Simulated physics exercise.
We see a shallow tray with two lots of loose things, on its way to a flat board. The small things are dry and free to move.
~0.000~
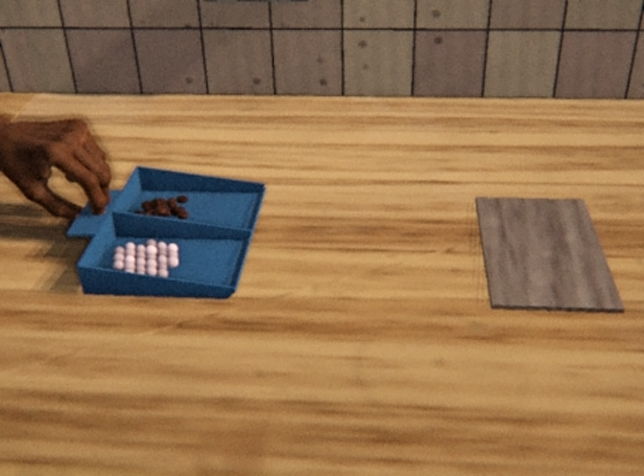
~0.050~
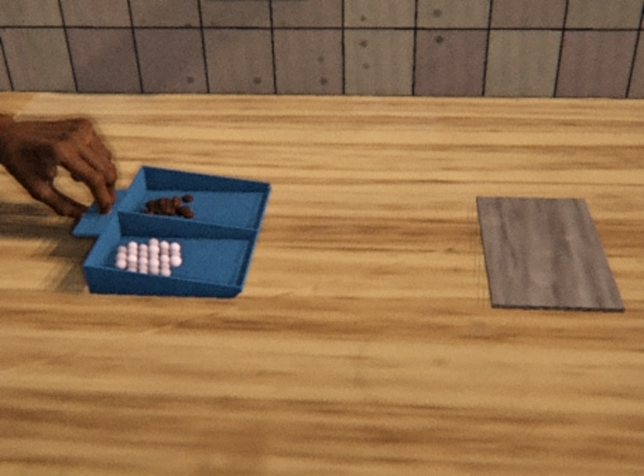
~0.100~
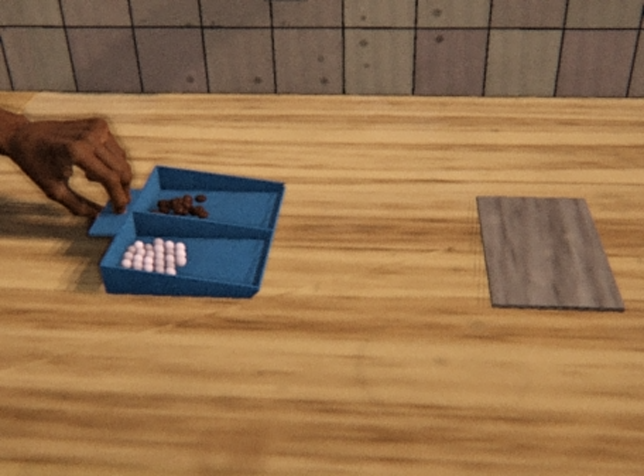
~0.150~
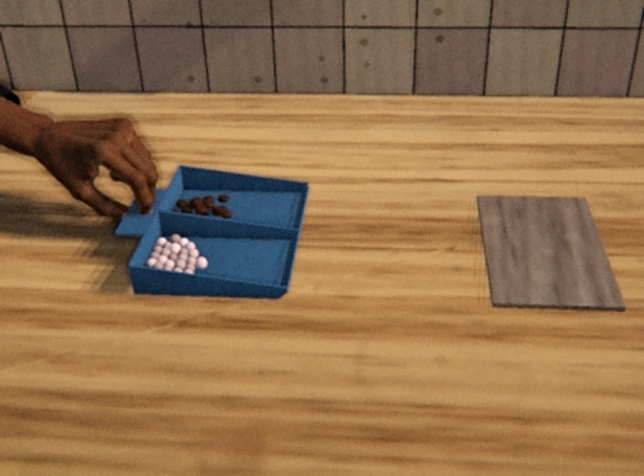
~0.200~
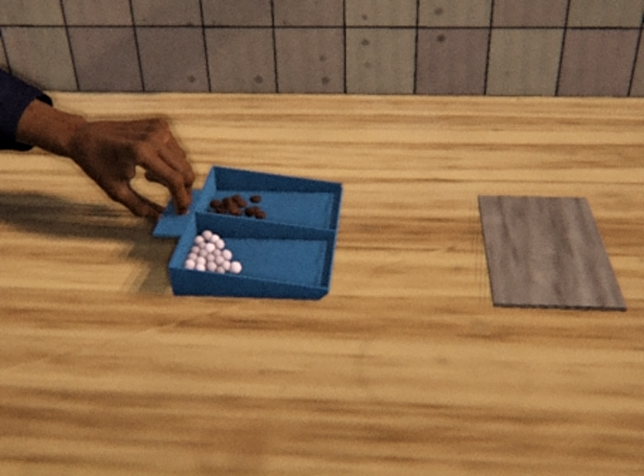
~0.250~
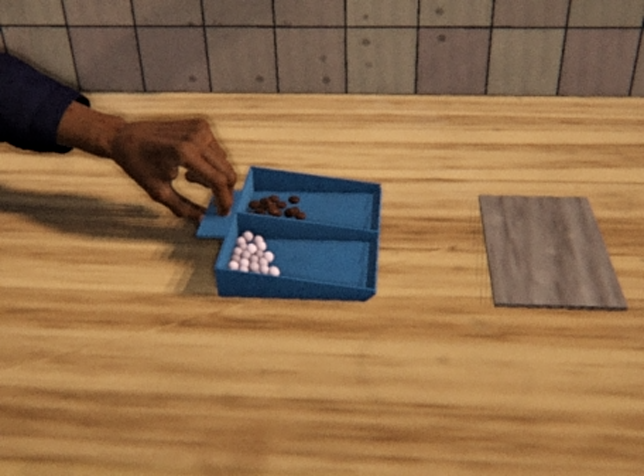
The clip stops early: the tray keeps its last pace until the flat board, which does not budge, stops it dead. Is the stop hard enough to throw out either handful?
Near handful: It sends some over the front rim. Far handful: It stays in the tray.
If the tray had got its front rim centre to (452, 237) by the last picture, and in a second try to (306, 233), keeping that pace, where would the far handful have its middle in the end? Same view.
Around (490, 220) in the first try, (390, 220) in the second.
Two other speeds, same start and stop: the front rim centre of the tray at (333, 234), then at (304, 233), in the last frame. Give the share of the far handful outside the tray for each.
Near 0 % and 0 %.
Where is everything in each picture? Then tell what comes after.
The first picture shows front rim at (252, 234), at rest; flat board at (550, 275); near handful at (151, 258), some sugar pearls; far handful at (163, 209), a few flat chocolate drops.
The second picture shows front rim at (258, 233), hardly any of the way covered; far handful at (167, 208).
The third picture shows front rim at (273, 233), a small part of the way covered; near handful at (159, 257).
The fourth picture shows front rim at (299, 233), about a quarter of the way covered; far handful at (200, 207).
The fifth picture shows front rim at (336, 234), about a third of the way covered; near handful at (200, 262).
The sixth picture shows front rim at (379, 235), about half of the way covered; flat board at (553, 273); near handful at (244, 264); far handful at (273, 208).
After 0.32 s, tray still sliding, front rim near (429, 236); near handful all inside; far handful all inside.
After 0.50 s, tray stopped at the flat board; near handful all inside, moved towards the front rim; far handful all inside, moved towards the front rim.
After 0.71 s, tray stopped at the flat board; near handful about half out of the tray; far handful all inside, moved towards the front rim.
By the end (1.5 s), tray stopped at the flat board; near handful about half out of the tray; far handful all inside, moved towards the front rim.
